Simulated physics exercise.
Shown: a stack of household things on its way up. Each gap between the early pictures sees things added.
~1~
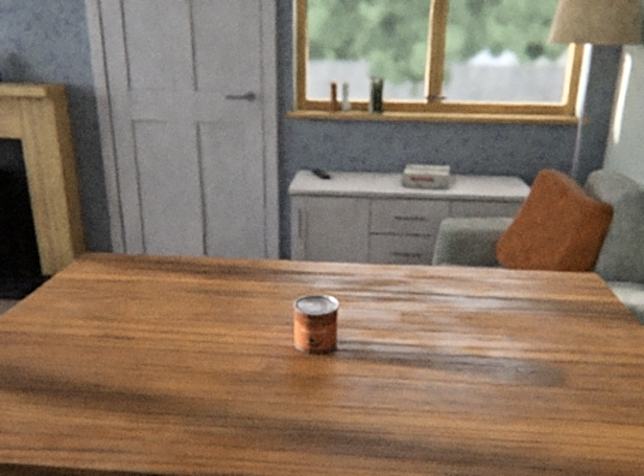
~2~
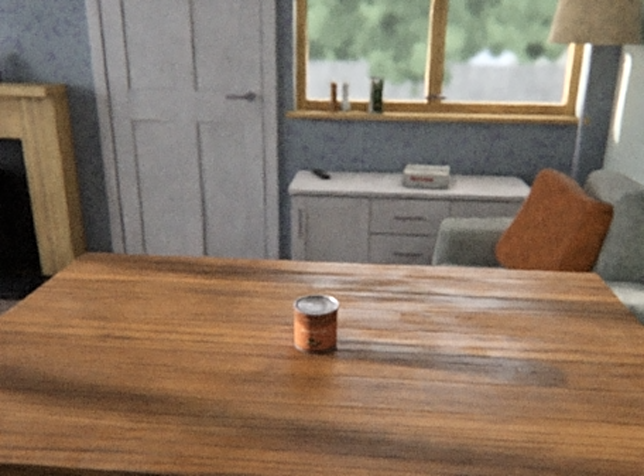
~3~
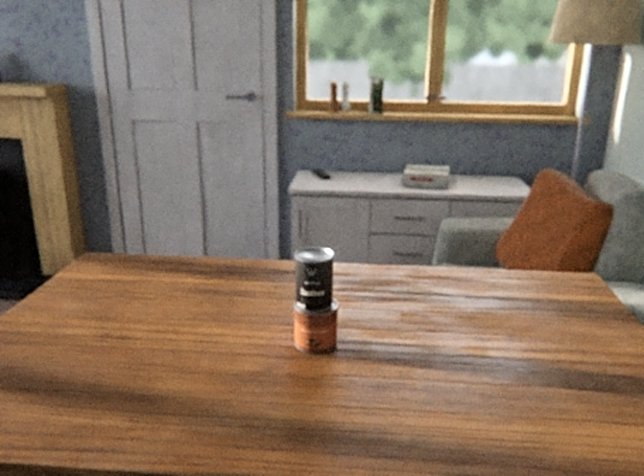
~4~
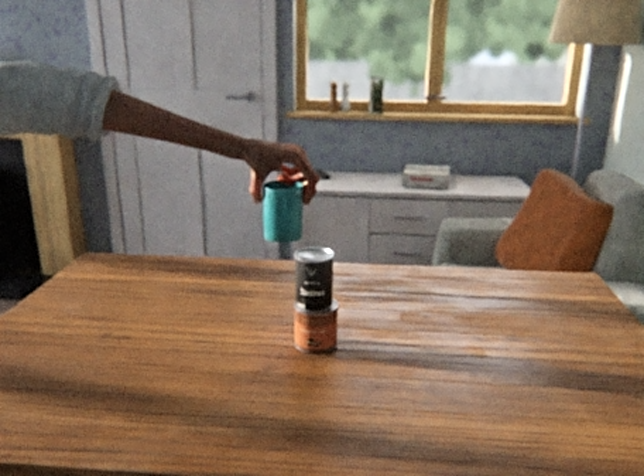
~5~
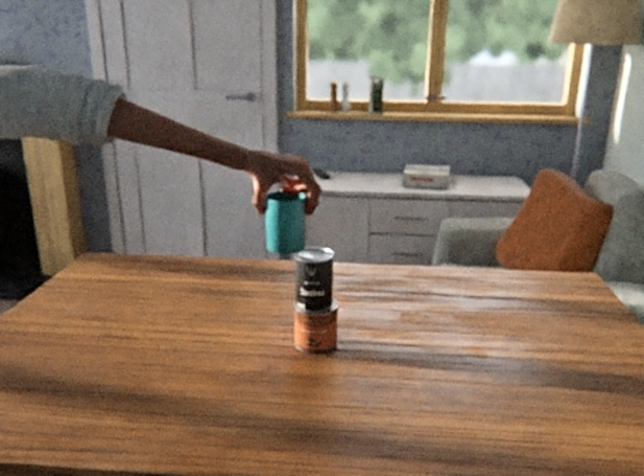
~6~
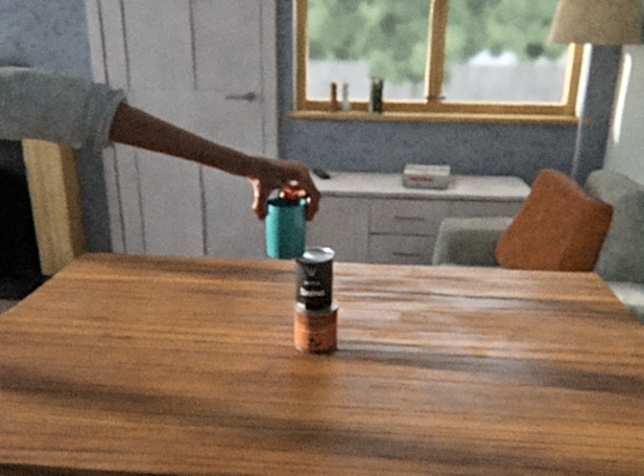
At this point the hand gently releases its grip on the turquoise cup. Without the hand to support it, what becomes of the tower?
Doesn't stay together.
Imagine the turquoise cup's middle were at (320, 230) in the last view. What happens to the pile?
What happens next is that it remains steady.
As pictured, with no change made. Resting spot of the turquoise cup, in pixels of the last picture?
At about (238, 323).
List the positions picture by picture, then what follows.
The last thing is not in view yet, in the first frame.
The last thing is not in view yet, in the second frame.
The last thing is not in view yet; black tin (314, 280), in the third frame.
Still above its spot; turquoise cup (283, 211); black tin (314, 280), in the fourth frame.
Still above its spot; turquoise cup (286, 222); black tin (314, 280), in the fifth frame.
In place under the hand; turquoise cup (286, 228); black tin (314, 280), in the sixth frame.
Then, 0.30 s later than the last frame, turquoise cup now fallen.
Then, 0.40 s later than the last frame, things are still on the move.
Then, 0.50 s later than the last frame, as before.
When it is over, fallen, turquoise cup; the other 2 as before. End places, in pixels of the last picture, turquoise cup near (238, 323). The pile gives way.
